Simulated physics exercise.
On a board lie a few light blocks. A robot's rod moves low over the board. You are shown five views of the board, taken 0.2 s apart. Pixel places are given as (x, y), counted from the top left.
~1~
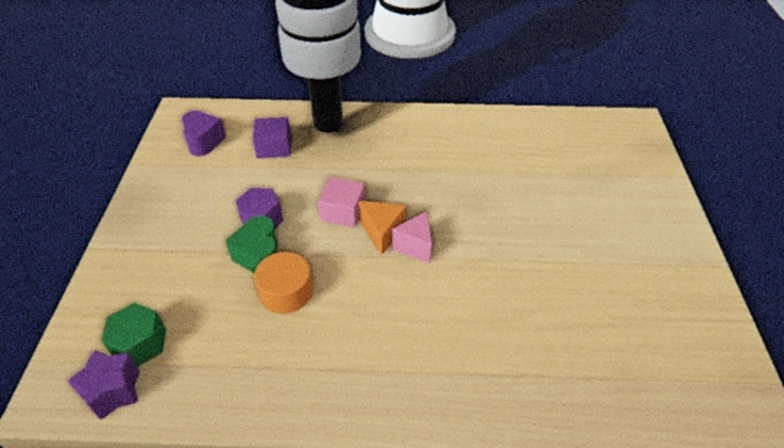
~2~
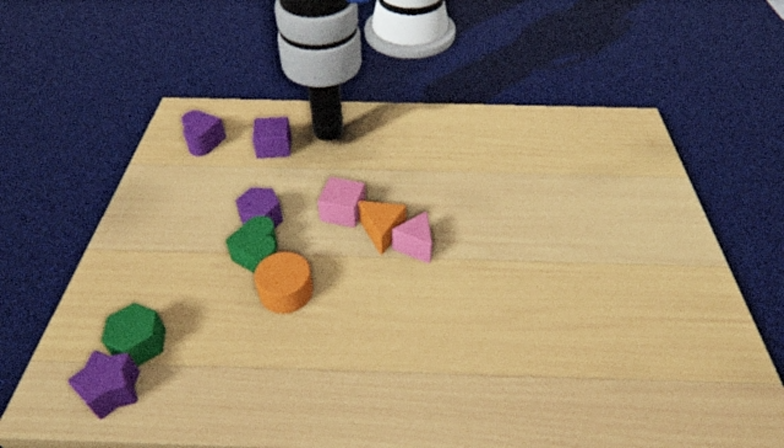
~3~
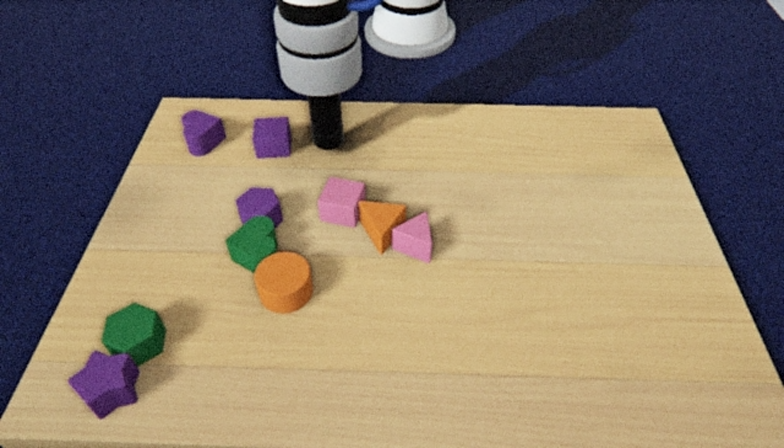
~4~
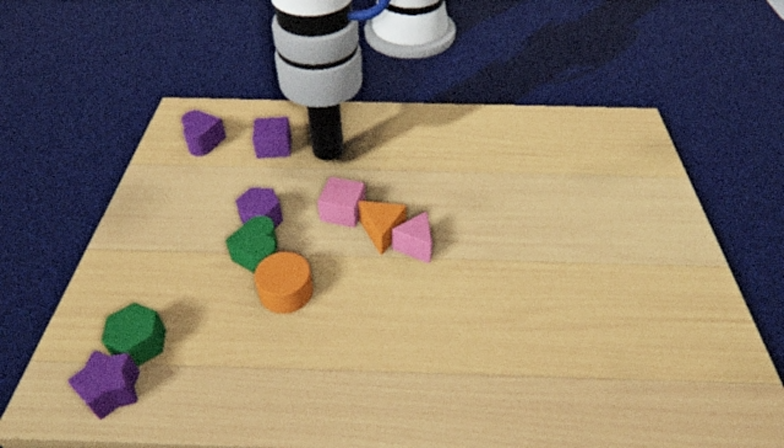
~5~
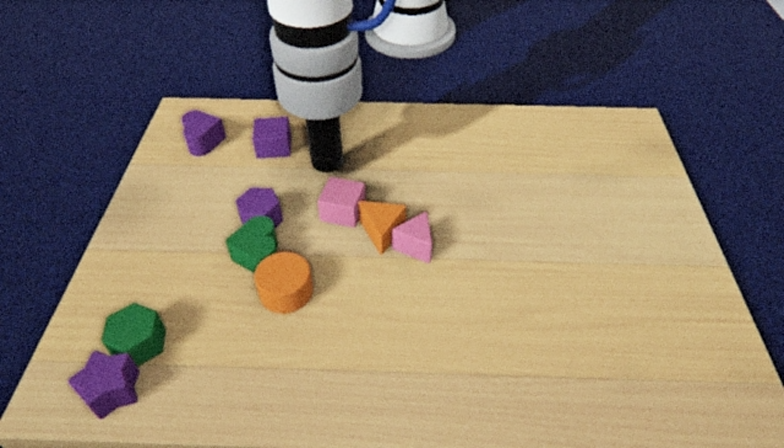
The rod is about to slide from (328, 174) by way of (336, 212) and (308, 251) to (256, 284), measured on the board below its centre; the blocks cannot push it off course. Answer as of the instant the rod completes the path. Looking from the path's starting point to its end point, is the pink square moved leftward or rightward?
It shifts leftward.
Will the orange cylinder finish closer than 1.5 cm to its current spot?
No, that is not how it ends up.
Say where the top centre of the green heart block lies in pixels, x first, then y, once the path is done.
It will likely be found at (232, 243).
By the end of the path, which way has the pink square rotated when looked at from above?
It makes a counterclockwise turn.
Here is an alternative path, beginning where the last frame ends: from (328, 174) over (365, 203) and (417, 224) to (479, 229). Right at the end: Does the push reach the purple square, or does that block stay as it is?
It ends up on the same spot.
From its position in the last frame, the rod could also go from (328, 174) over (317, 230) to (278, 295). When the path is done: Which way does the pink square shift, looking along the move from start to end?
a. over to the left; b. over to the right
The answer is a.
What follows on the original path. One third of the way, rod (335, 202); pink square (350, 217), turned 30° anticlockwise; orange triangle (388, 217).
Two thirds of the way, rod (306, 241); pink square (352, 236), turned 70° anticlockwise; orange triangle (388, 217).
At the end, rod (253, 274); green heart block (232, 243), turned 60° clockwise; orange cylinder (262, 301); pink square (352, 236), turned 70° anticlockwise; orange triangle (388, 217).
